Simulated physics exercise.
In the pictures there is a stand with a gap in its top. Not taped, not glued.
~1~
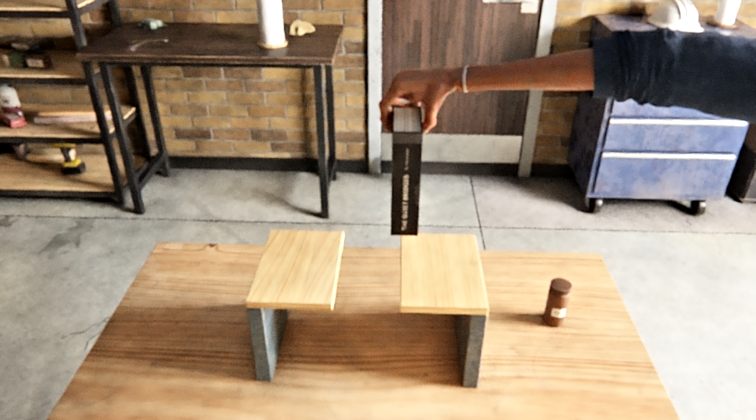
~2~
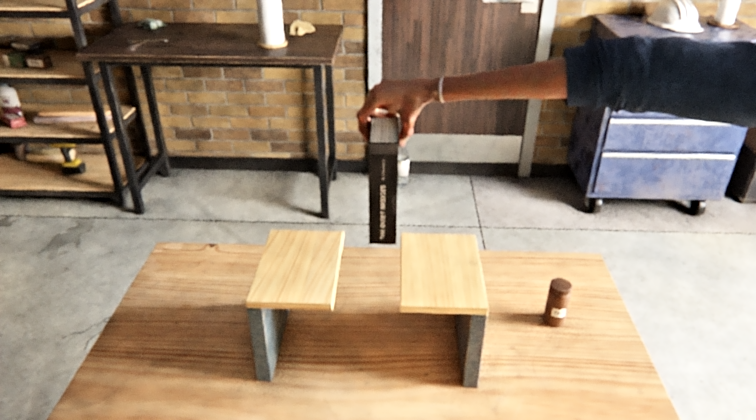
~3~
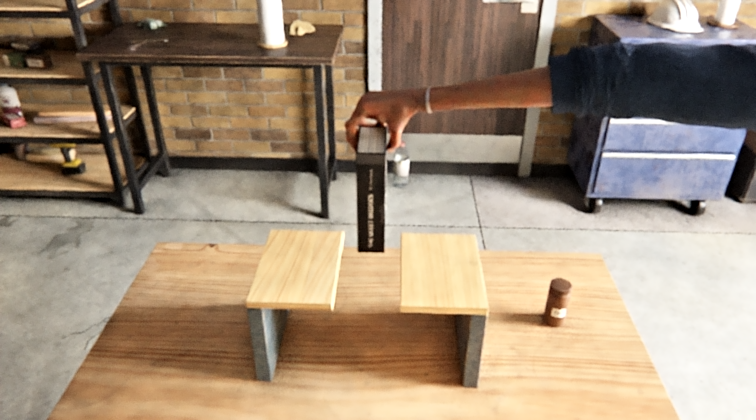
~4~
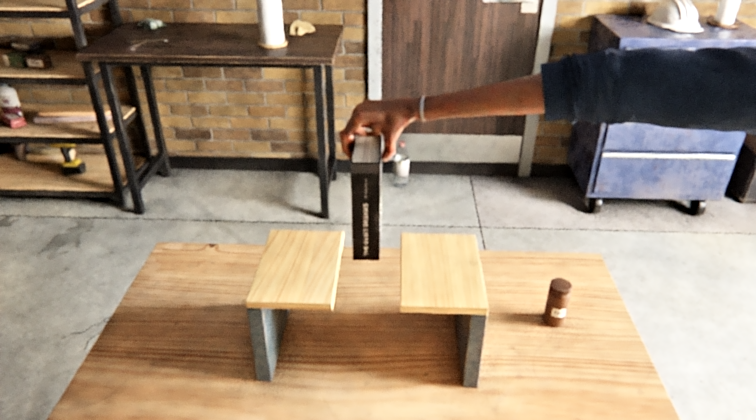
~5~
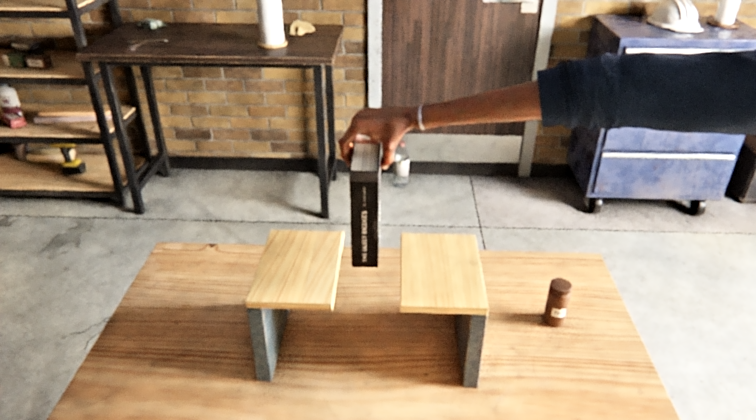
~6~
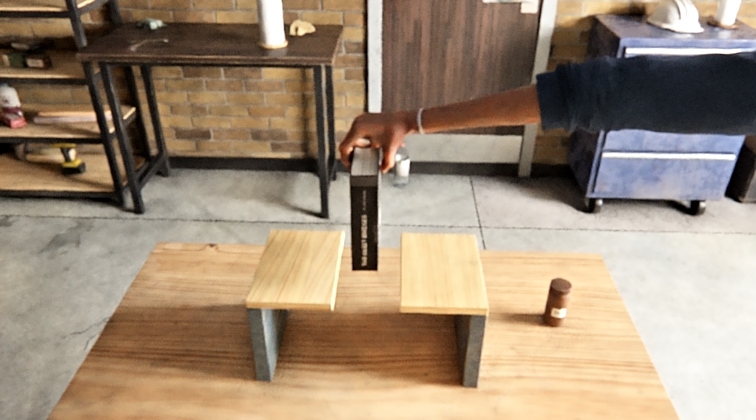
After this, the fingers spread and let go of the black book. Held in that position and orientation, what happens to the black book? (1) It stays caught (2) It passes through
Answer: 2.
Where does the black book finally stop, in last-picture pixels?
The object ends up somewhere near (367, 308).
Then, 0.20 s after the last picture, black book slid a little near (367, 223).
Then, 0.30 s after the last picture, black book slid about its own width near (367, 284).
Then, 0.40 s after the last picture, black book slid about its own width near (367, 295).
Then, 0.50 s after the last picture, black book slid about its own width near (367, 303).
At rest, moved from the start, black book; brown shaker in place. Seen from the same camera at the end, black book near (367, 308). The book reaches the table.
